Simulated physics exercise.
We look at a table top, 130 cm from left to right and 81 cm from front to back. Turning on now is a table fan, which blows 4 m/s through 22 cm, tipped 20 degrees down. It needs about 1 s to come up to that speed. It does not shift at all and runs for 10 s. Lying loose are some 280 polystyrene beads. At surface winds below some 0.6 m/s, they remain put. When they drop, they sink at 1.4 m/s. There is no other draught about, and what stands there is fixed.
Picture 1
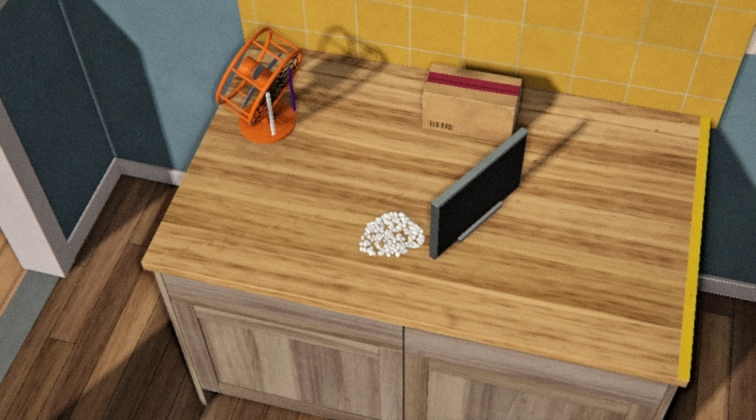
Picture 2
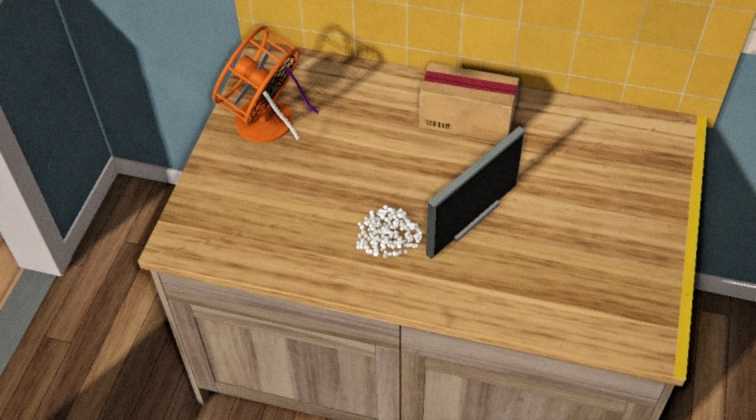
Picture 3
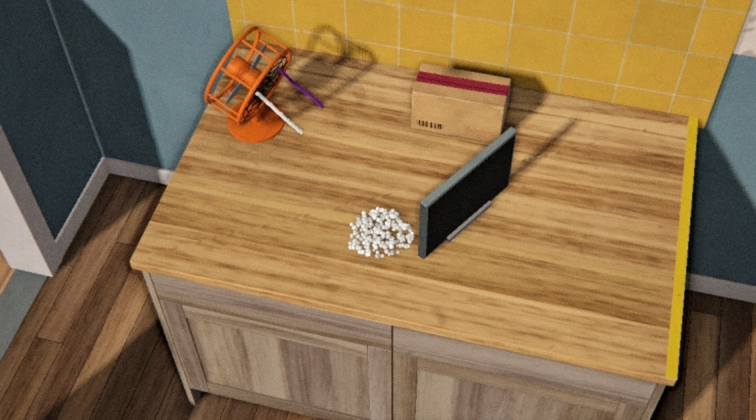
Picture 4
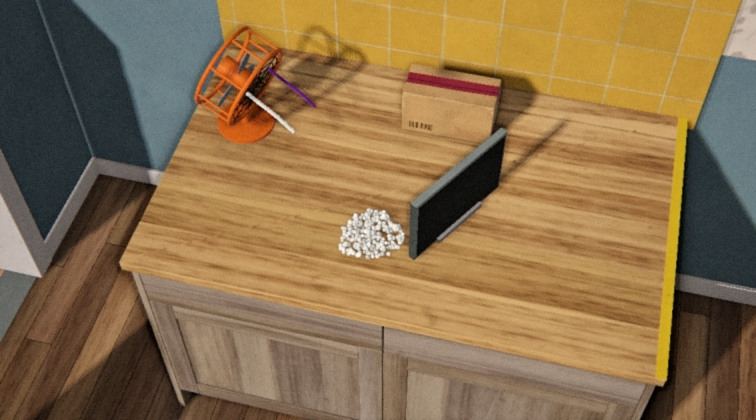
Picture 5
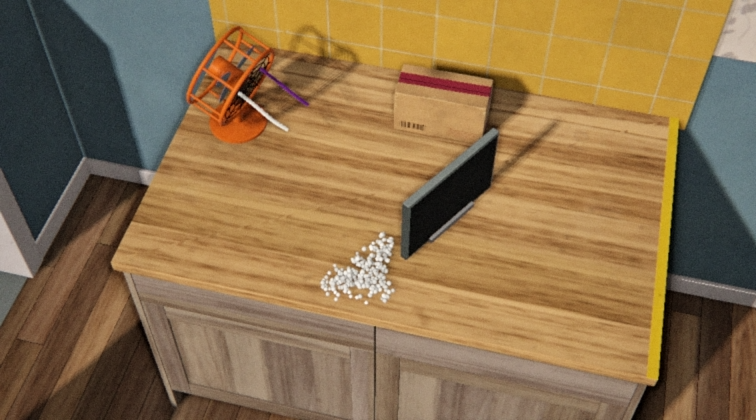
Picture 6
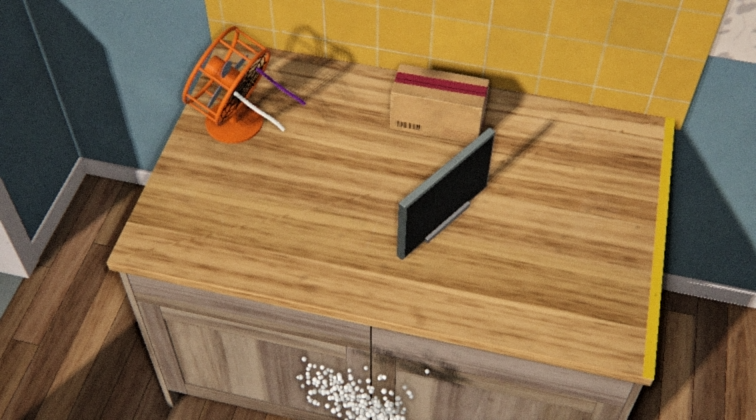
The video shows an orange fan on a wooden counter, its white and purple streamers lifting outward, while a pile of white beads sits still beside an upright screen, then slides forward and drops past the front edge.
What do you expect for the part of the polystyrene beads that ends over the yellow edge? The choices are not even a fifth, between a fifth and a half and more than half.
I'd say under one fifth end up on the far side of the yellow edge.
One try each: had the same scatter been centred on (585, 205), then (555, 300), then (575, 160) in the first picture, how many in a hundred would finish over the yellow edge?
70 %, 0 %, 100 %.
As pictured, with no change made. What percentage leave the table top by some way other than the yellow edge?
About 100 %.
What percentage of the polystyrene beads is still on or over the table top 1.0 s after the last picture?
About 0 % remain.
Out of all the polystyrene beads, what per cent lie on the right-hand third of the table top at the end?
Roughly 0 in a hundred.
Then, 1.0 s after the last picture the count stands so, 0 % are over the yellow edge.
Then, 2.2 s after the last picture the count stands so, 0 % are over the yellow edge.
Then, 4.6 s after the last picture the count stands so, 0 % are over the yellow edge.
Then, 9.1 s after the last picture, at the end, 0 % are over the yellow edge.
